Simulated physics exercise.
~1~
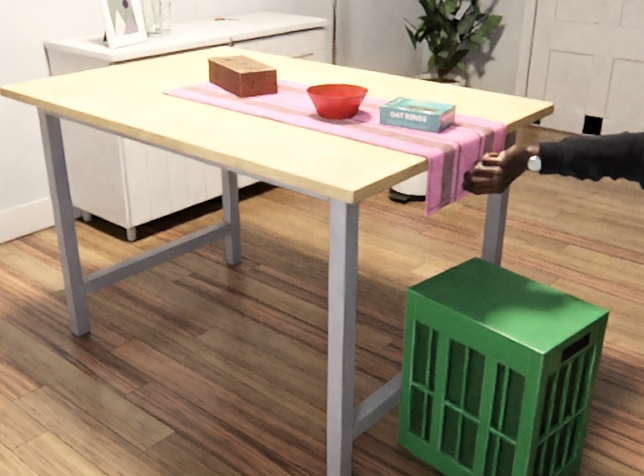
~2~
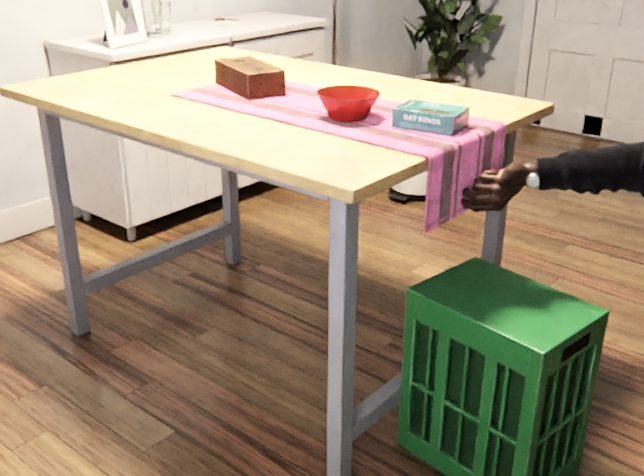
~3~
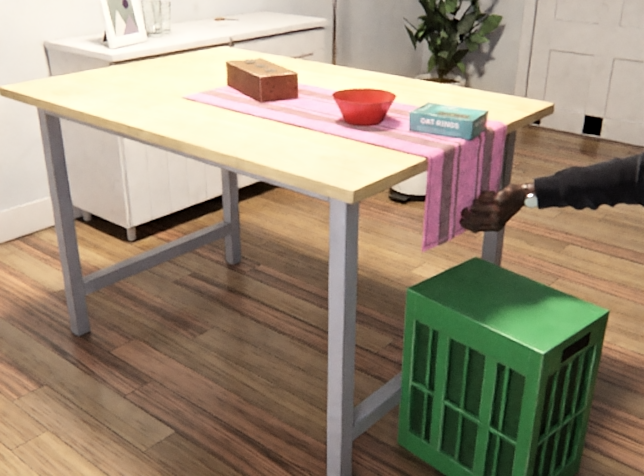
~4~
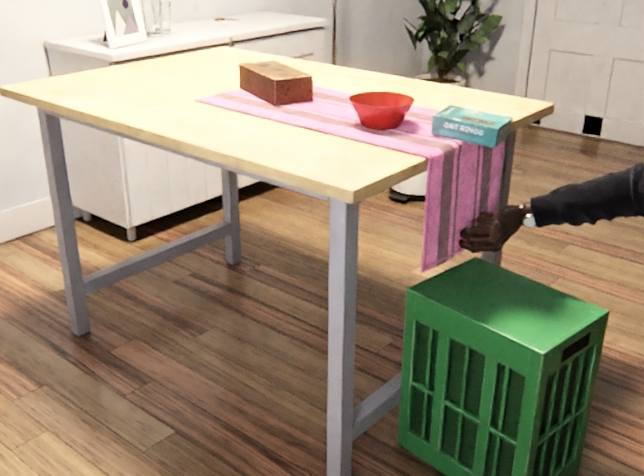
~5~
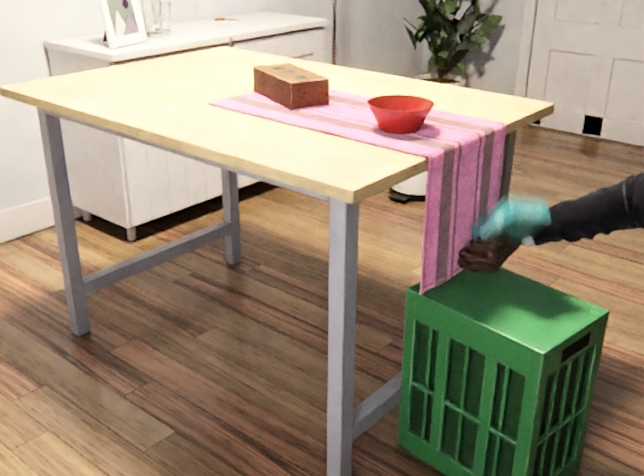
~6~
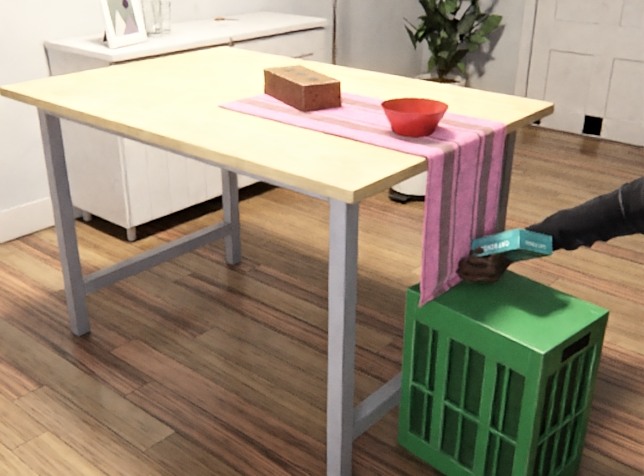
At a table, a hand pulls a pink cloth down, and only the turquoise packet falls off.
